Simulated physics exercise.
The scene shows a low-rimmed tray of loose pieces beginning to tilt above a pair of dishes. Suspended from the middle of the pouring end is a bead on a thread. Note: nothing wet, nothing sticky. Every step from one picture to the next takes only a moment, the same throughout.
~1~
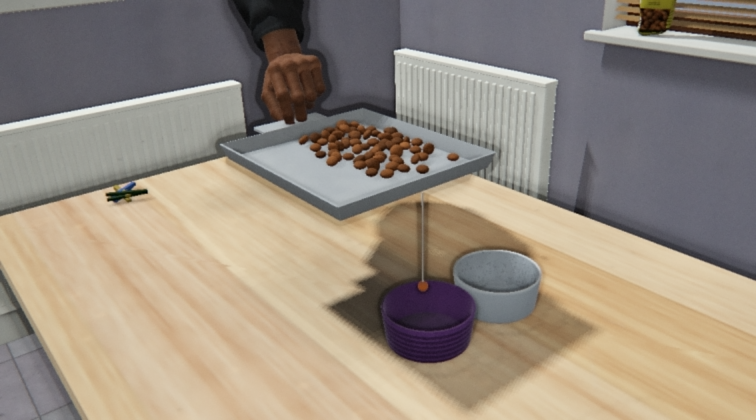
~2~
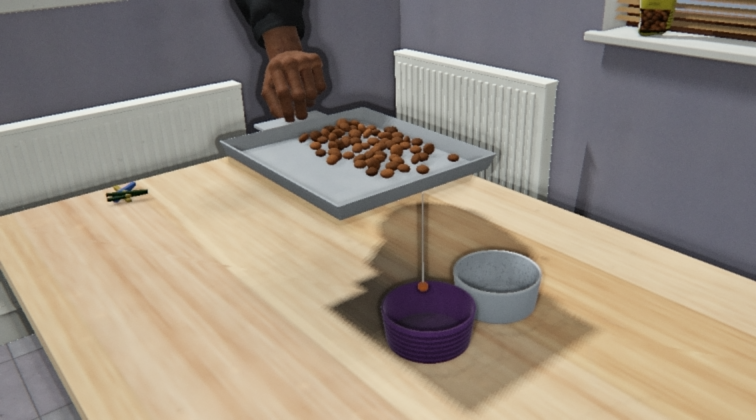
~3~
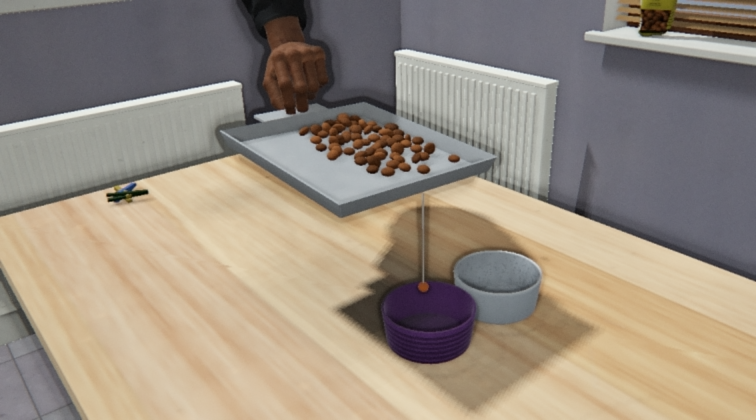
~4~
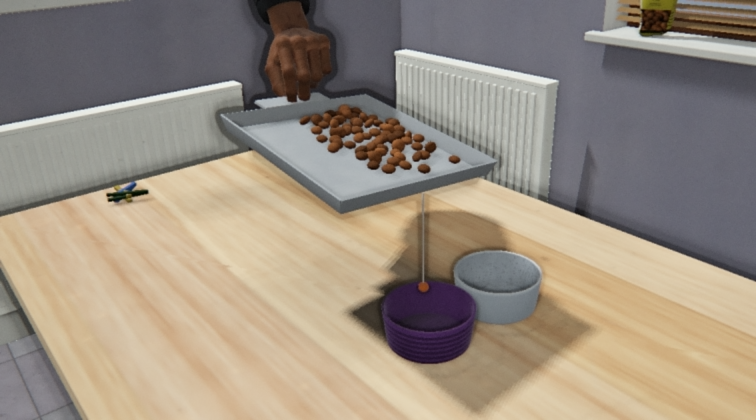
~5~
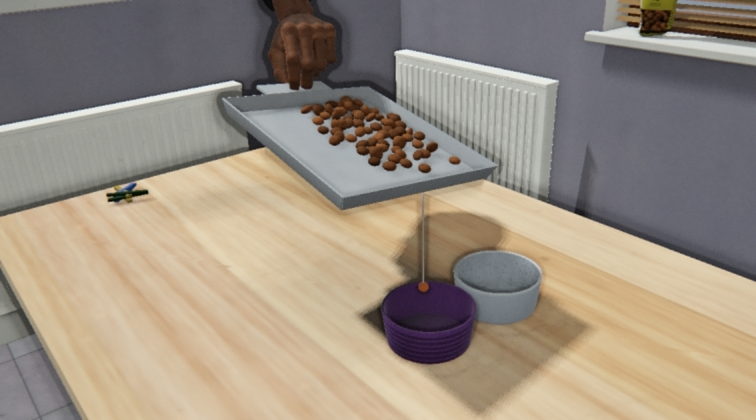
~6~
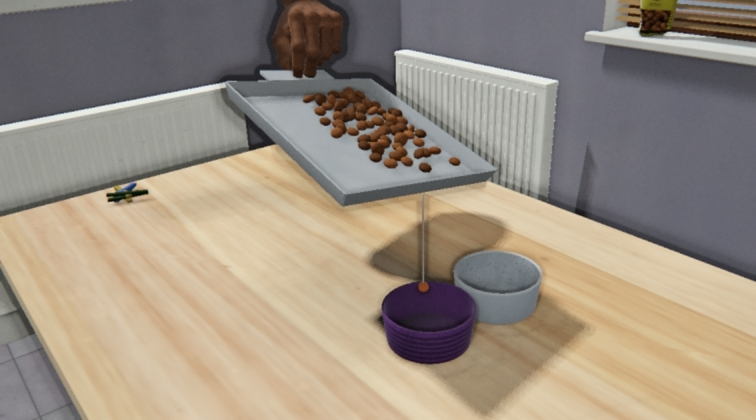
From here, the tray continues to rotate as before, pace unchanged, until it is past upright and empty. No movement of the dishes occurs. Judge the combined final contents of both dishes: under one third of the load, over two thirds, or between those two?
Judged together: Over two thirds.
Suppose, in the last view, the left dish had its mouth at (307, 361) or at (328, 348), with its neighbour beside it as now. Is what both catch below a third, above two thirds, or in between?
At the first spot I'd expect under a third, and at the second spot less than a third.
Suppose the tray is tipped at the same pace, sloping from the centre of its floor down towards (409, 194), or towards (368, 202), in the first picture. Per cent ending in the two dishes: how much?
Lab note: Try one about 40 %, try two about 10 %.
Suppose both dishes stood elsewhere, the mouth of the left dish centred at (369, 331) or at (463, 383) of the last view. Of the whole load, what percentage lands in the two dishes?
First try: Roughly 20 per cent; second try: Roughly 0 per cent.
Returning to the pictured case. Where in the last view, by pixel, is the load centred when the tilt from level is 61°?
I'd put the middle of the pieces at roughly (459, 163).
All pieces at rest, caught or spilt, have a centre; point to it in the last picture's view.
At about (492, 293).
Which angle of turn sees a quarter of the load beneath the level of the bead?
Near 75 degrees.
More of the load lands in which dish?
Result: The one at right wins.
Soon after the last picture, tray tipped steeply; most on the tray; a stray few in the right dish; a small part in the air.
A little later, tray tipped right over; a small part on the tray; most in the right dish; a stray few outside both; a small part in the air.
Later still, tray tipped past a quarter turn; nearly all in the right dish; a small part outside both.
At rest, tray tipped past a quarter turn; none in the left dish; nearly all in the right dish; a small part outside both.
